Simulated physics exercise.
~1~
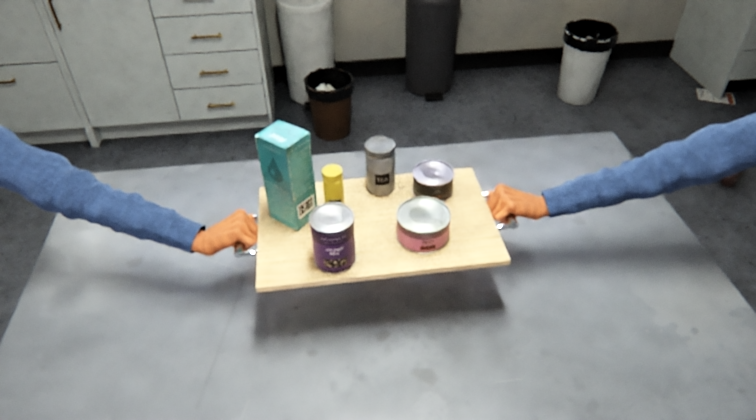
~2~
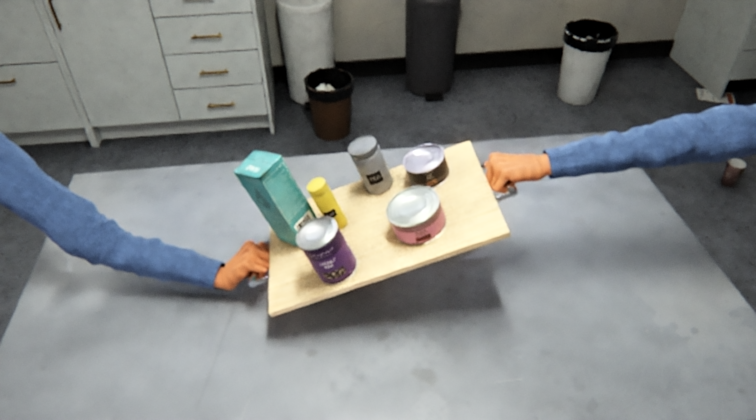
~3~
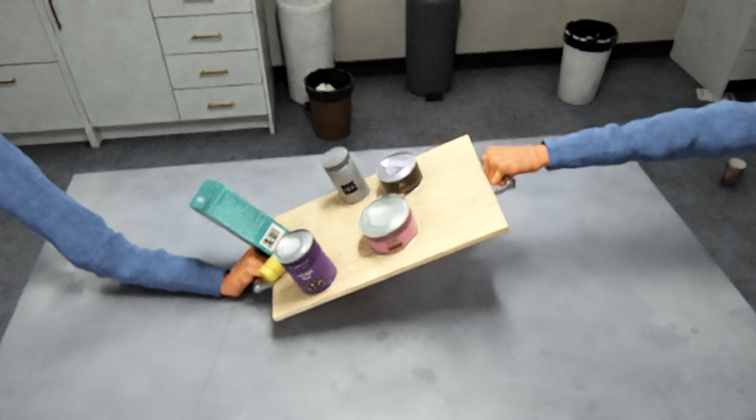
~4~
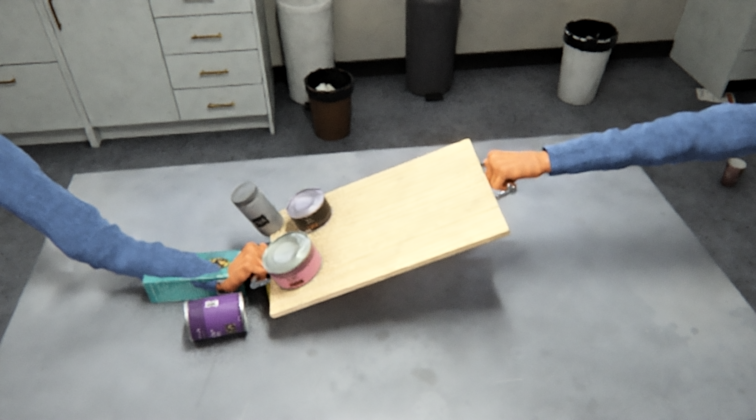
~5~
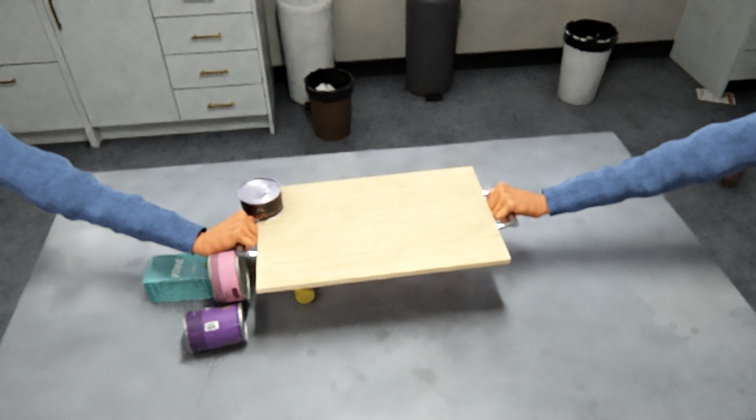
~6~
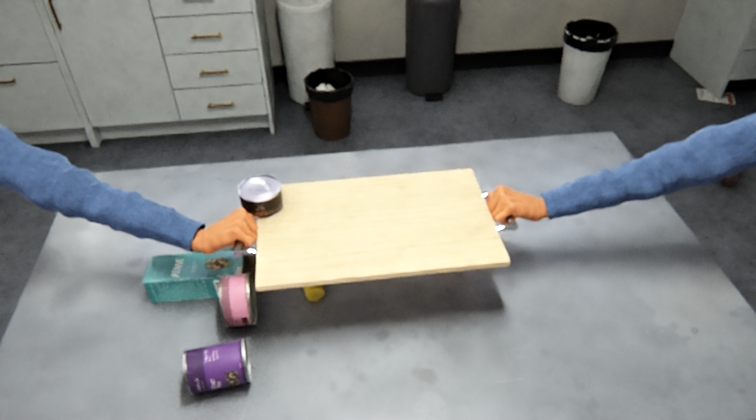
The footage shows two hands tilting a rimless wooden tray down to the left, so the turquoise carton, yellow shaker, purple tin, grey jar and pink tub go off it; the hands level the tray, leaving only the black tub upright at its left edge.
